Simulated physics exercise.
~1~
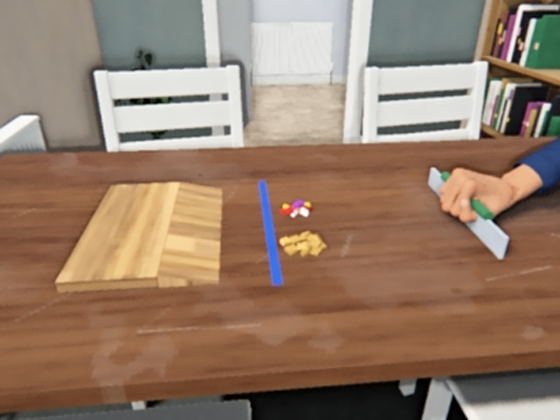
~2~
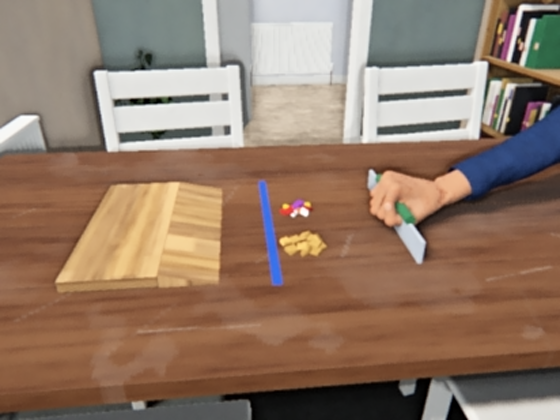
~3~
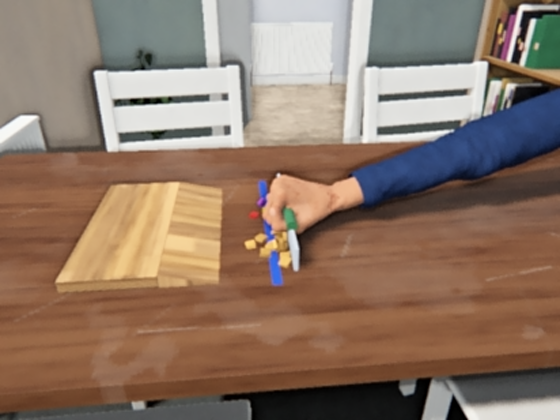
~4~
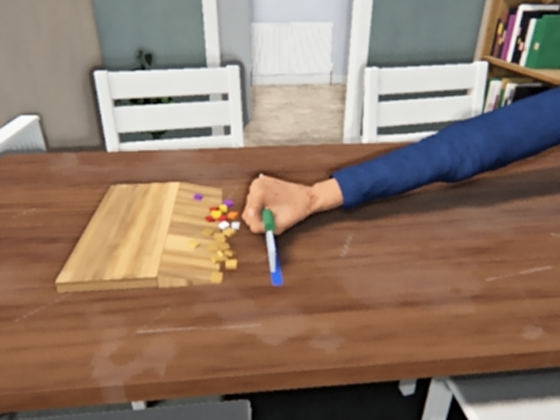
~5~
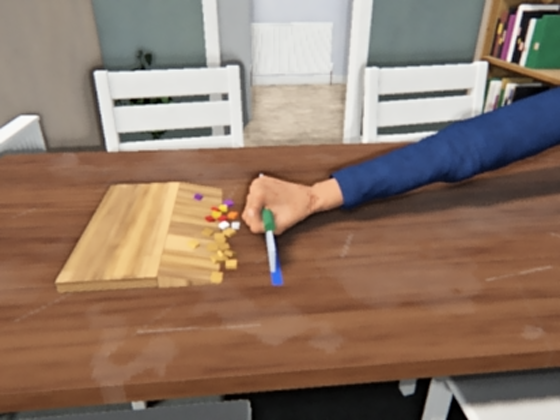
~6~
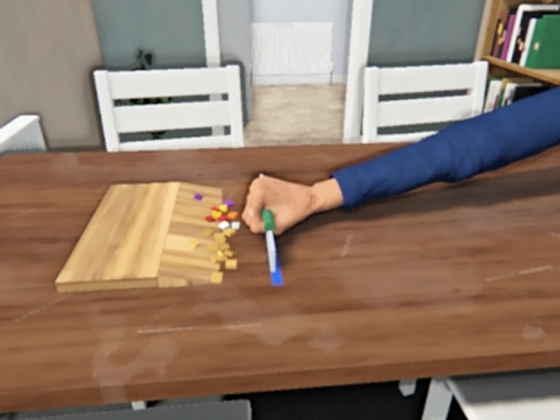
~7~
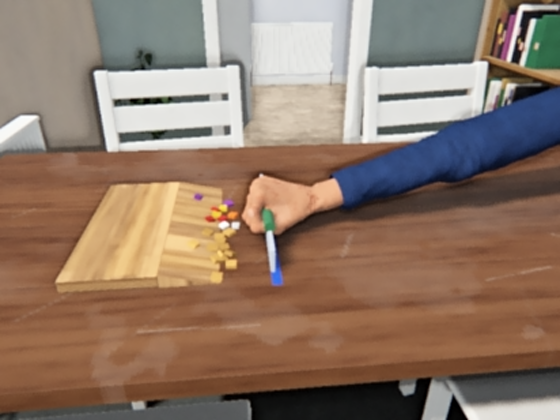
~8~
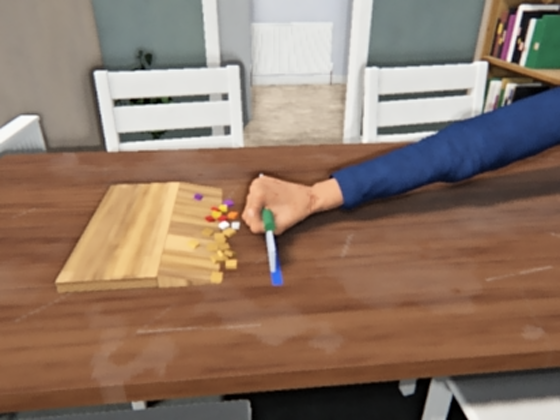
The clip shows a hand using a scraper to push two small batches of loose pieces, one yellowish and one multicoloured, leftward across a wooden table toward a low wooden ramp. The scraper stops at the blue tape, and the pieces rest around the ramp's lower edge, none passing the top.
